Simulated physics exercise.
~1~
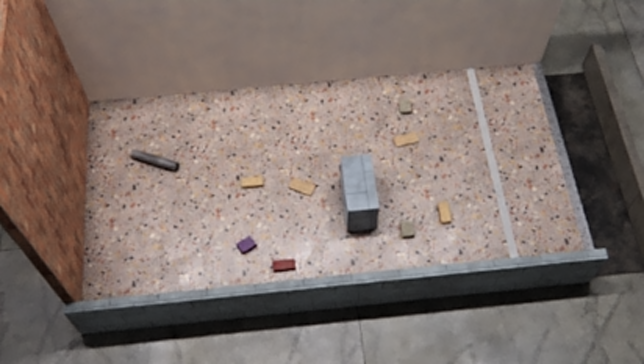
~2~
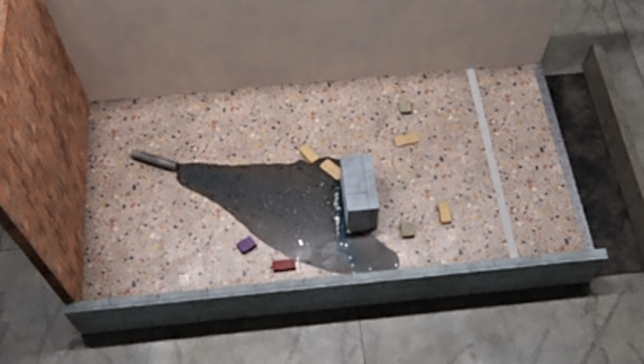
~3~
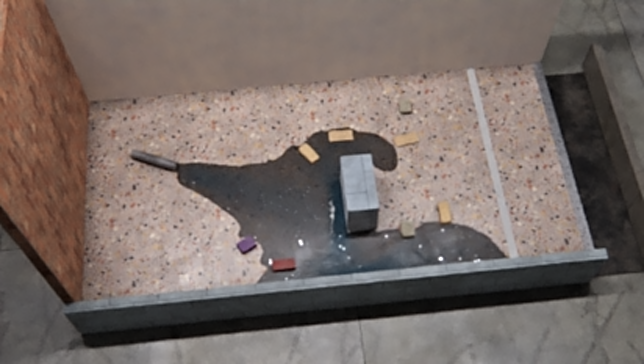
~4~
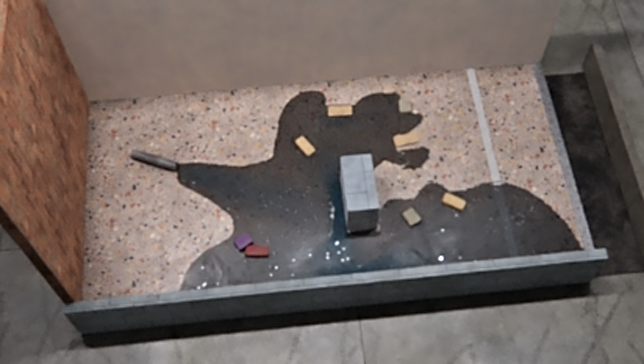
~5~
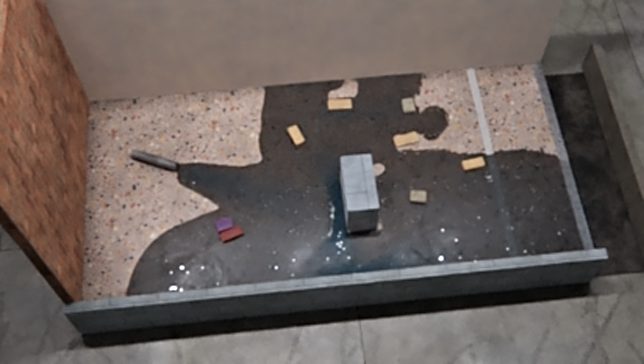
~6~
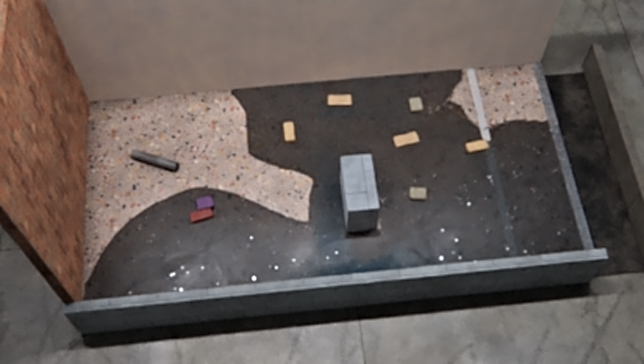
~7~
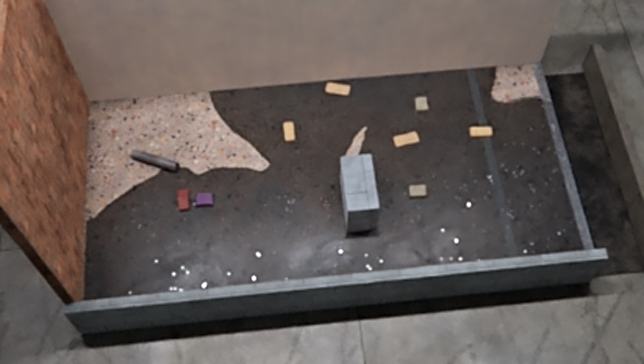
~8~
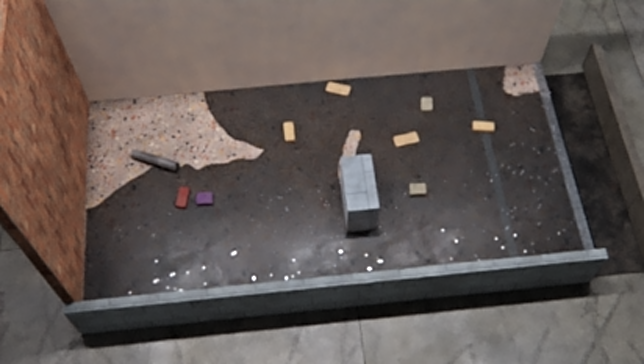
In a walled wash-down bay with a speckled floor, small coloured pieces lie scattered around a grey block, with a pipe end at the left. Dark water shoots from the pipe toward the block, pushing two yellow pieces up and to the right. It spreads along the front wall and across the back, shifting more yellow pieces. The red and purple pieces then drift left and upward together, away from the white line. The jet stops, but the water keeps spreading until only a few dry patches remain. Red and purple end side by side near the pipe, well short of the line.
